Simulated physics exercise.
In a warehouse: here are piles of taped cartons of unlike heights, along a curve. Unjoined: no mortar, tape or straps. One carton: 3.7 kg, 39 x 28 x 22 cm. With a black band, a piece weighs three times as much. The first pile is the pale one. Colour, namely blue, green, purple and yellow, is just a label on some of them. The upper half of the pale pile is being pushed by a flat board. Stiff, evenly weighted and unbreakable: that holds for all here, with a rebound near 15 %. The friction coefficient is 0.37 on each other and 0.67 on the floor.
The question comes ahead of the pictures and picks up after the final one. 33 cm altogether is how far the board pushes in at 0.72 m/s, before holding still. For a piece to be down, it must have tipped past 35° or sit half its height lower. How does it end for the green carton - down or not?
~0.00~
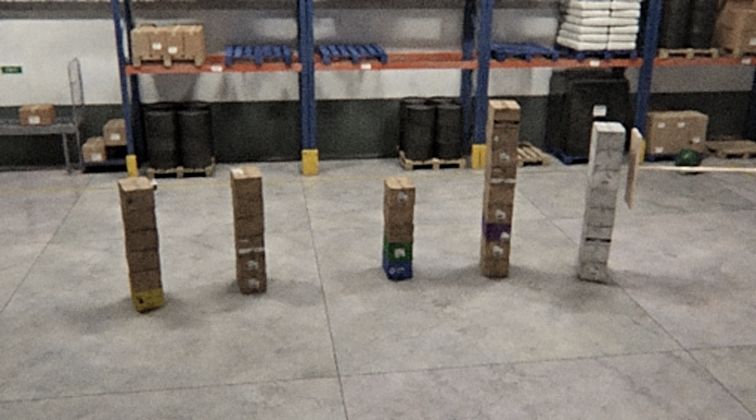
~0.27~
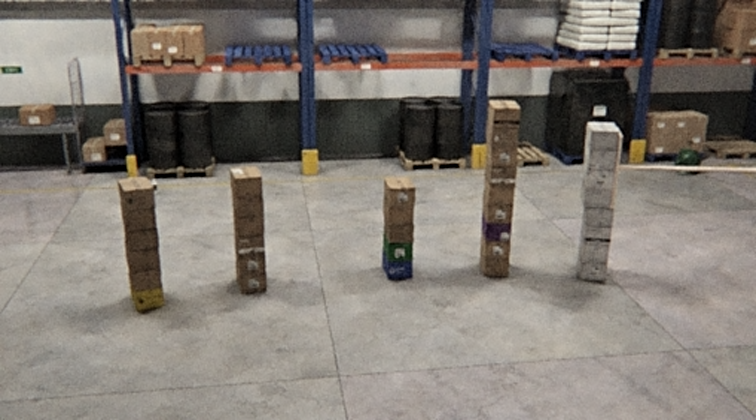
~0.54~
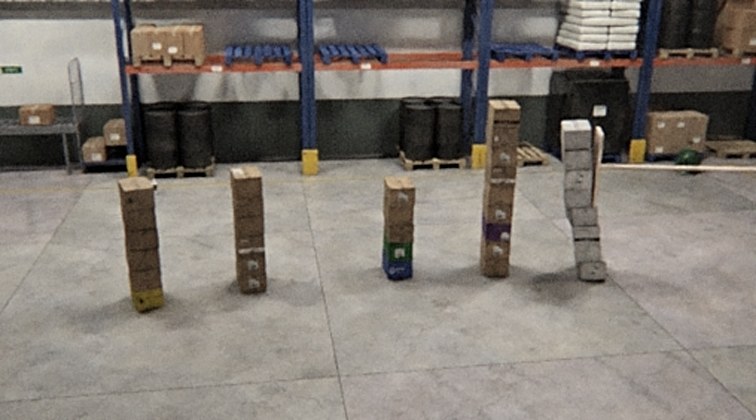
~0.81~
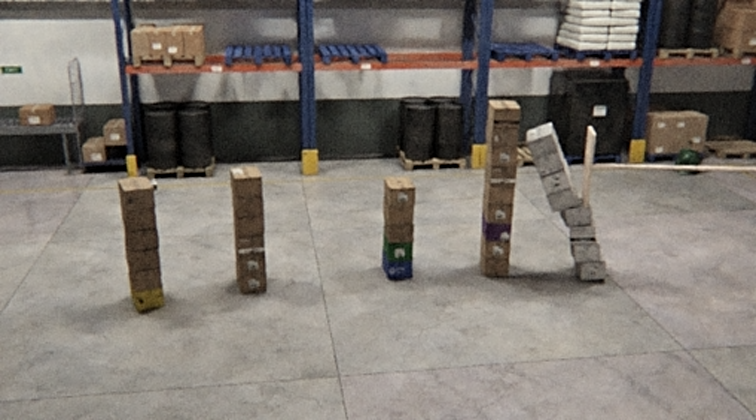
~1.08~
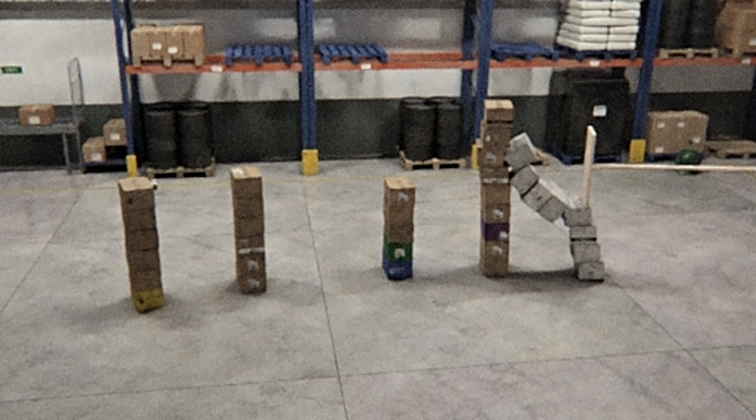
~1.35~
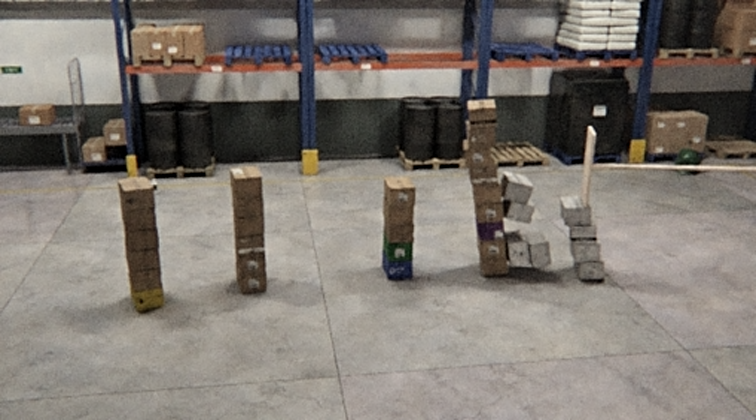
It ends down.
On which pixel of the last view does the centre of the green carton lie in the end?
It finishes near pixel (369, 262) of the last picture.
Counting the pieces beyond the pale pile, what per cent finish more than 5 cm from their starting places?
Fraction: 50 %.
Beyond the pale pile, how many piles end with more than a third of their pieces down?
The answer is 2.
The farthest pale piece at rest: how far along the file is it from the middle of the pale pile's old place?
Distance along: Near 90 cm.
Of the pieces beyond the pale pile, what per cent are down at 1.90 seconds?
10 percent by then.
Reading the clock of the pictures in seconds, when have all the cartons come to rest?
Around 3.5 seconds.
After 1.90 s, 4 of the pale pile down; 3 of the 26 other cartons down; green carton unmoved; purple carton 25° from how it stood.
After 2.56 s, 4 of the pale pile down; 10 of the 26 other cartons down; green carton 16° from how it stood; purple carton on its side.
In the end (3.7 s), 4 of the pale pile down; 13 of the 26 other cartons down; green carton on its side; purple carton on its side; blue carton 30 mm from its place. From the last view, middles, green carton near (369, 262), purple carton near (435, 258).
